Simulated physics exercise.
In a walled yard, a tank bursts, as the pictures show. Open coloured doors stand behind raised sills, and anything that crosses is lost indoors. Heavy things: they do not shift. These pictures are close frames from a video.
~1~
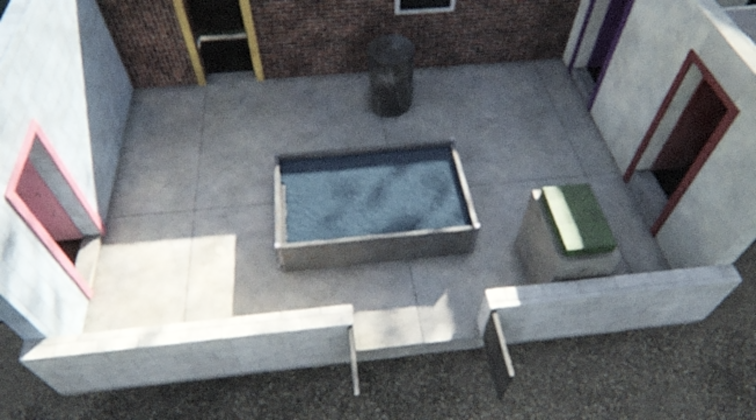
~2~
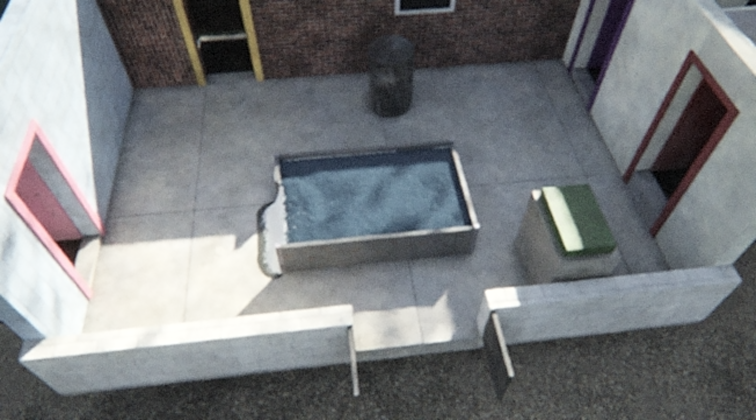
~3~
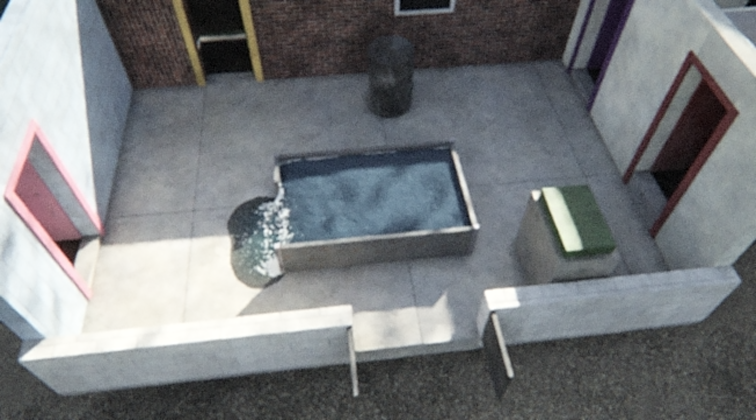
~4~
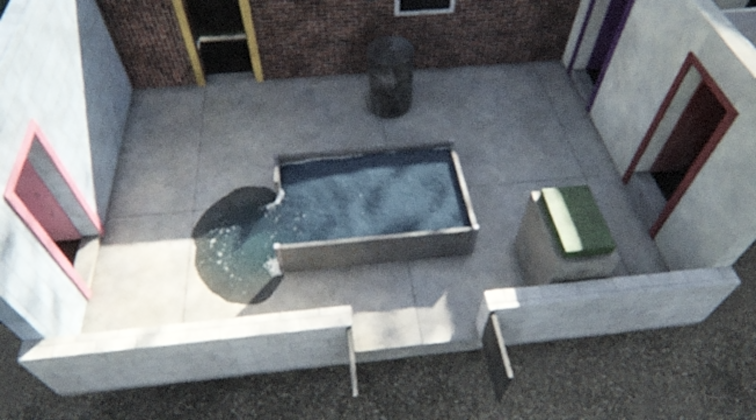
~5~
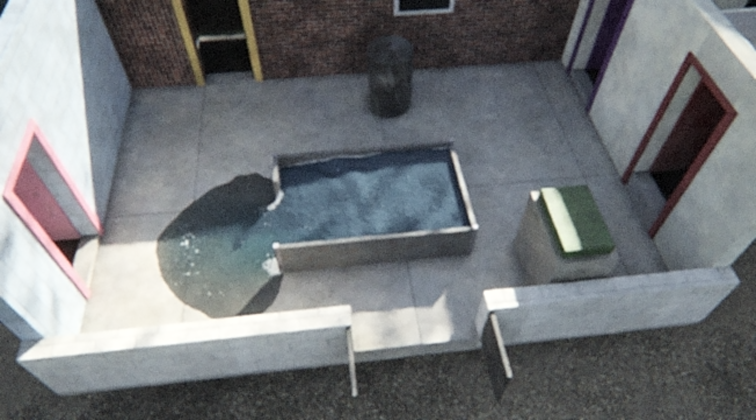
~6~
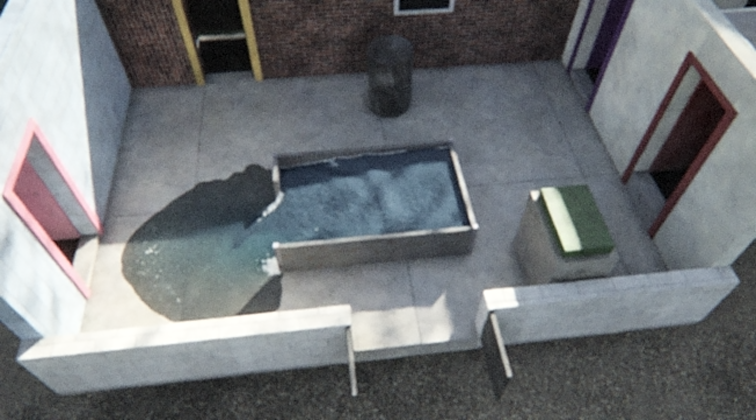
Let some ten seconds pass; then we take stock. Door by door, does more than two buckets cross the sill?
One by one: Red door: Not over the line on that one, purple door: Not over the line on that one, yellow door: Over the line on that one, pink door: Over the line on that one.
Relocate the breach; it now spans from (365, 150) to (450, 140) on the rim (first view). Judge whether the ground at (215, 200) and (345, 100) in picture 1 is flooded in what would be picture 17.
As listed: Free of water, awash.
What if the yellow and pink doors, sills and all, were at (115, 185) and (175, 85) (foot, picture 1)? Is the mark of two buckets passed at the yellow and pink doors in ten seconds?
Well, the yellow one crosses the threshold, and the pink one crosses the threshold.
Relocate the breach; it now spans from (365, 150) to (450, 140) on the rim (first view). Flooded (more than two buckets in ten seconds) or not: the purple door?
Lab note: Purple door, above the mark.
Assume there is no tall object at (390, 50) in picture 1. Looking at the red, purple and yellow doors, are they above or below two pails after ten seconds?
Then: Red stays under; purple holds; yellow passes that mark.
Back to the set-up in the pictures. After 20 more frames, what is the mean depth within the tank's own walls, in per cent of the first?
Roughly 44 %.
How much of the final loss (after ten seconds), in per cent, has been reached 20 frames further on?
Near 55 in a hundred.
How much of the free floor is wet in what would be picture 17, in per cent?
Close to 20 percent, by my reckoning.
A moment on, water covers 20 % of the floor; the red door not reached, the purple door not reached, the yellow door not reached, the pink door over two buckets in.
Next, water covers 20 % of the floor; the red door not reached, the purple door not reached, the yellow door not reached, the pink door far over two buckets in.
Then, water covers 30 % of the floor; the red door not reached, the purple door not reached, the yellow door wet at the sill, nothing in, the pink door far over two buckets in.
Later, water covers 50 % of the floor; the red door not reached, the purple door not reached, the yellow door under two buckets in, the pink door far over two buckets in.
In the end, water covers 80 % of the floor; the red door not reached, the purple door wet at the sill, nothing in, the yellow door over two buckets in, the pink door far over two buckets in.
